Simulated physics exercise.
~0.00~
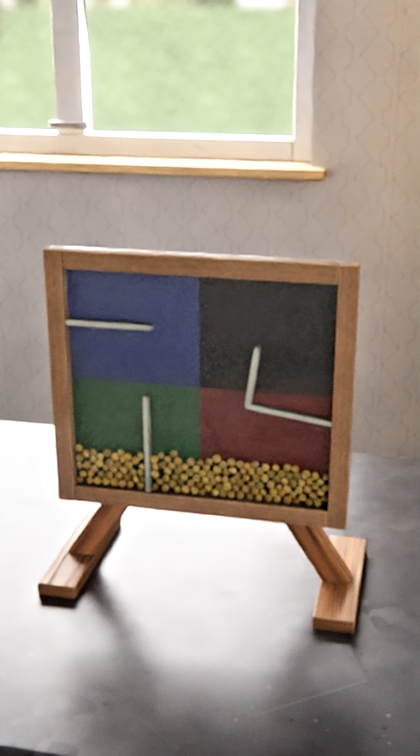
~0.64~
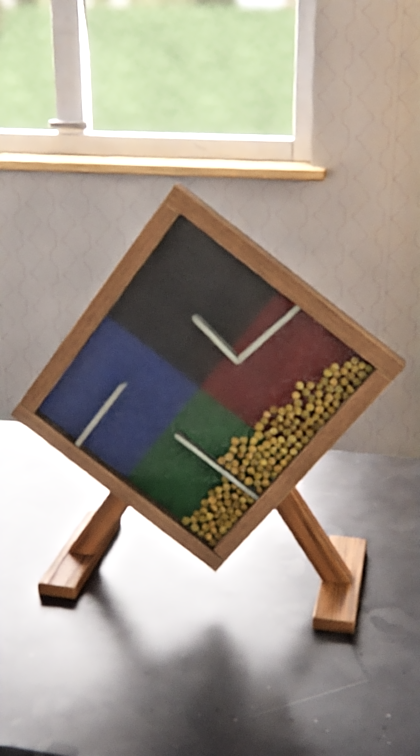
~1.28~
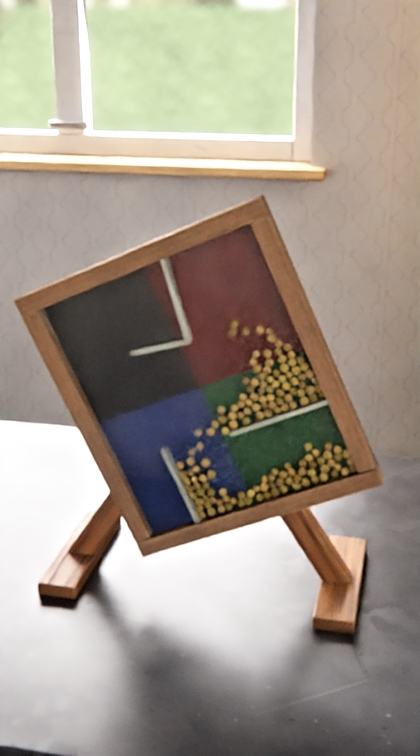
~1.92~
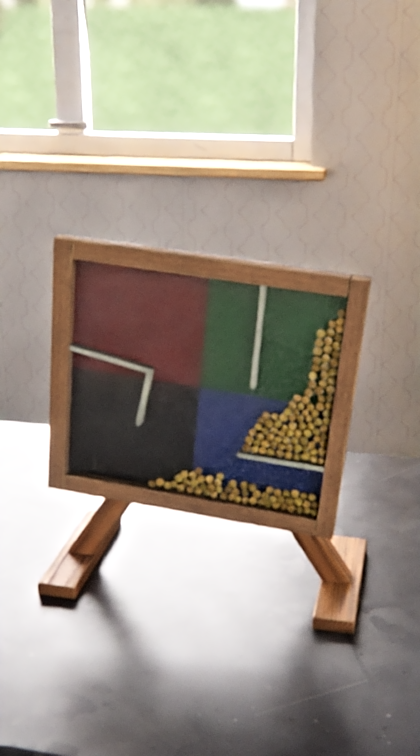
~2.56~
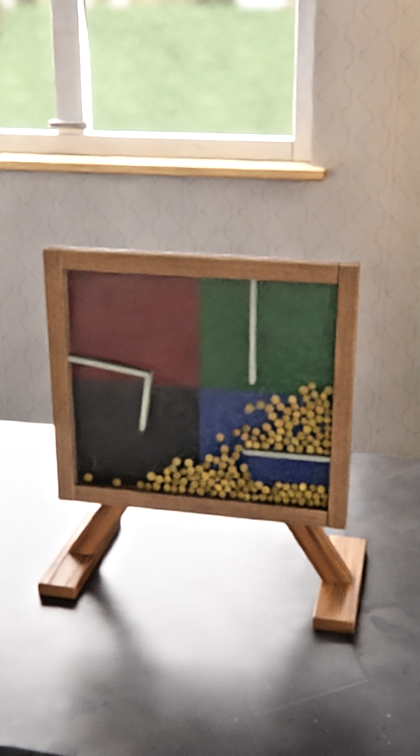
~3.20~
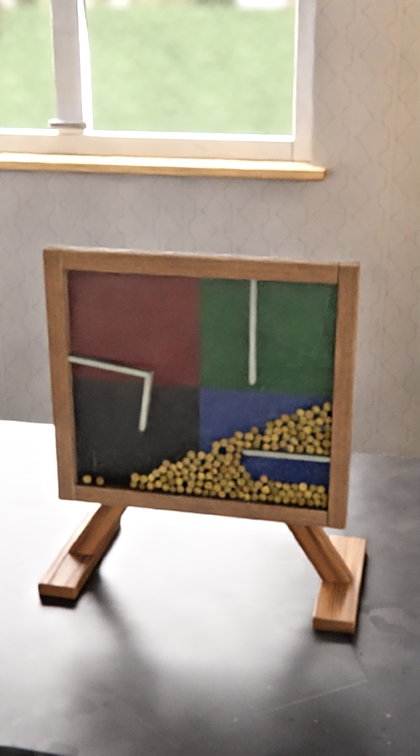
The footage shows a wooden-framed case of dried chickpeas, with four coloured quarters and fixed inner walls, turning counterclockwise on its stand until upside down. The chickpeas slide to the right, spill down around the walls, and settle in a slope across the blue and black quarters.
